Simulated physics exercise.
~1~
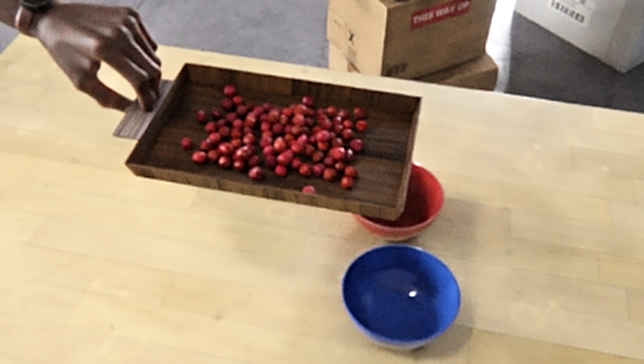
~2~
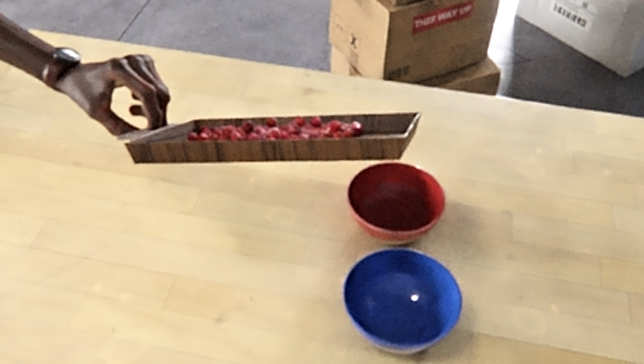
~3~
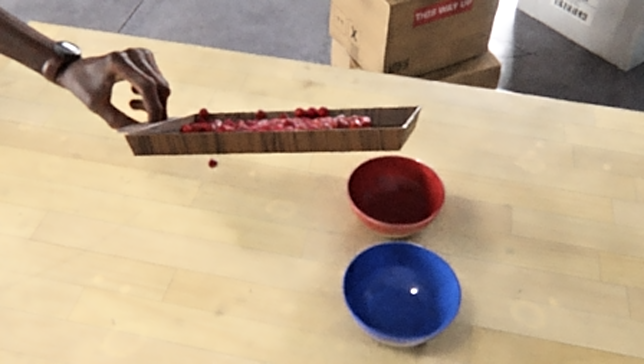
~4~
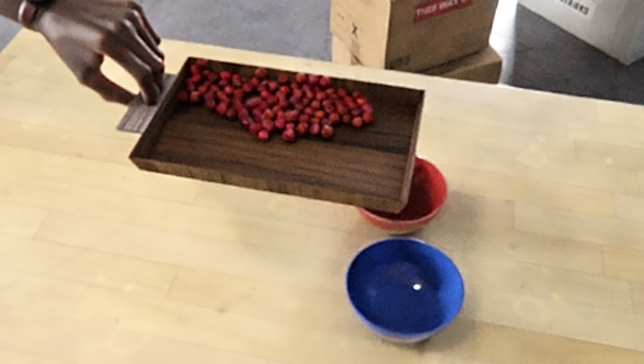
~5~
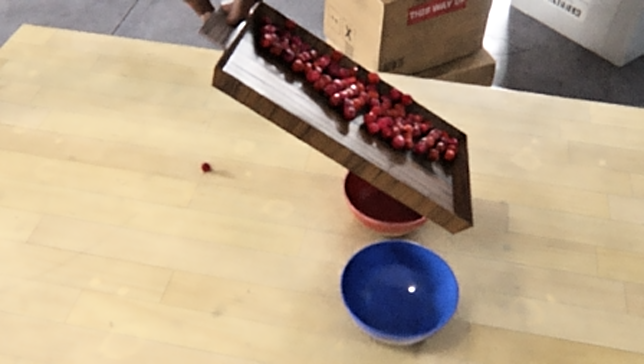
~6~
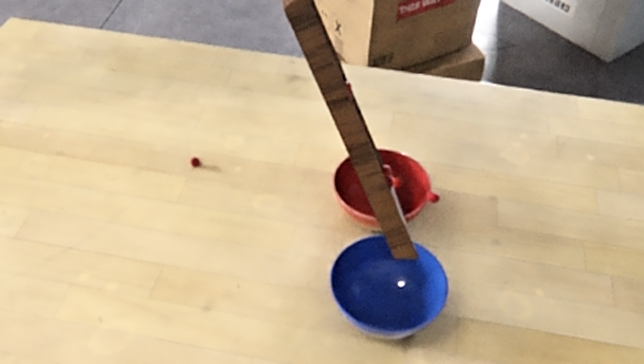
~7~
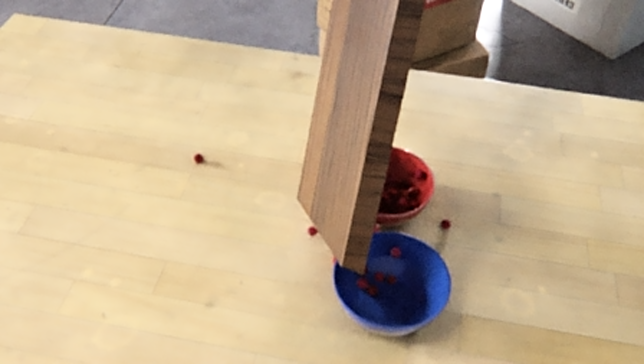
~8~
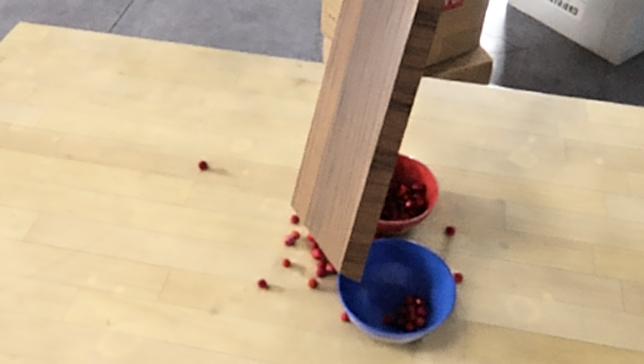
The video shows a hand tilting a wooden tray of cranberries above a table, dropping one, then leveling it and tipping it steeply to the right over a red bowl and a blue bowl, leaving berries in both bowls and scattered on the table around them.
